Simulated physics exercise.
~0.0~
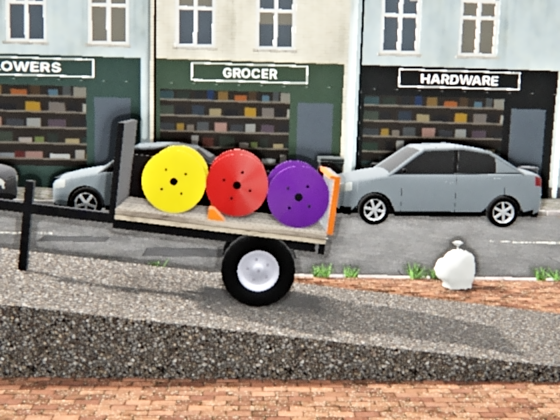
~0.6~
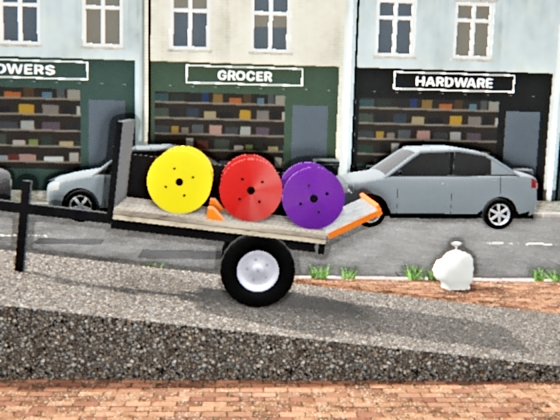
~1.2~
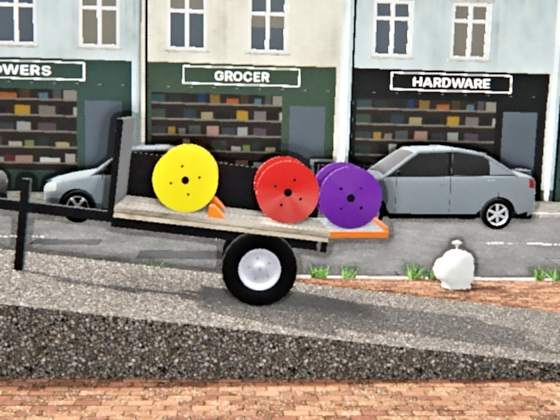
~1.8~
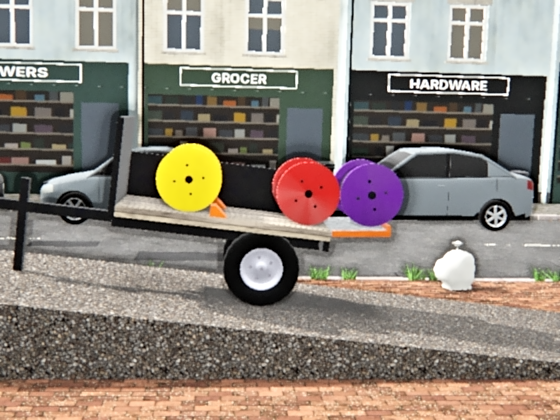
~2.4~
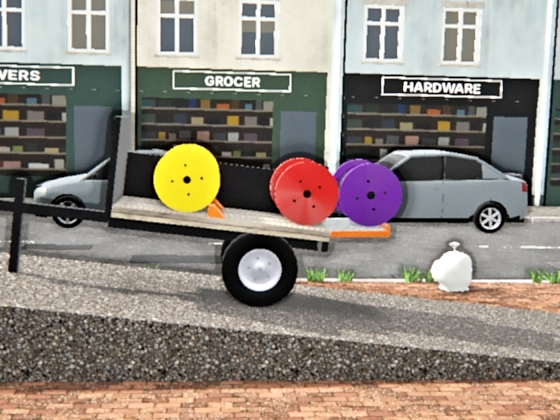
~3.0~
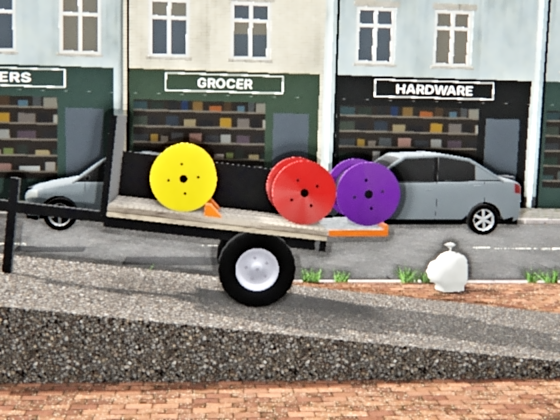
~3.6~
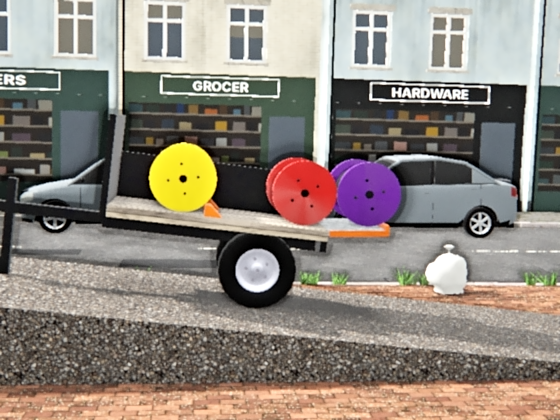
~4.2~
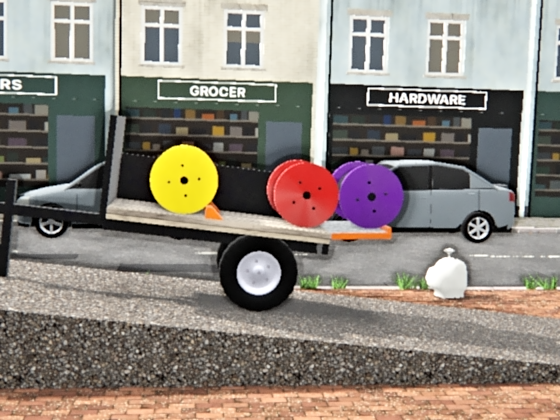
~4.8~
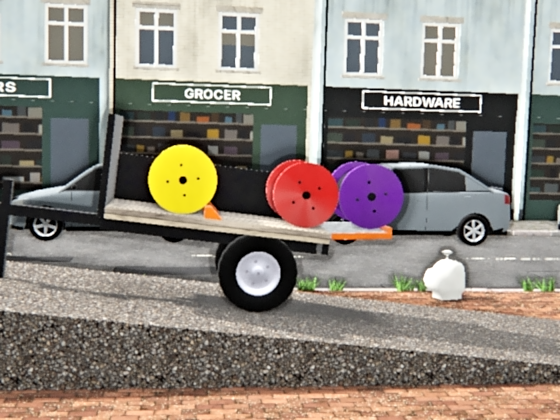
The clip opens on a flatbed trailer tilted on a slope before a row of shops, with yellow, red and purple reels lined up against its upright tailgate. The tailgate swings down to the right, and the reels begin rolling after it. The yellow reel moves only slightly before settling against an orange chock on the bed. The red and purple ones roll on together, the purple passing onto the lowered gate. It stops near the gate's outer edge with the red resting against it, and all three stay aboard as the view drifts sideways.
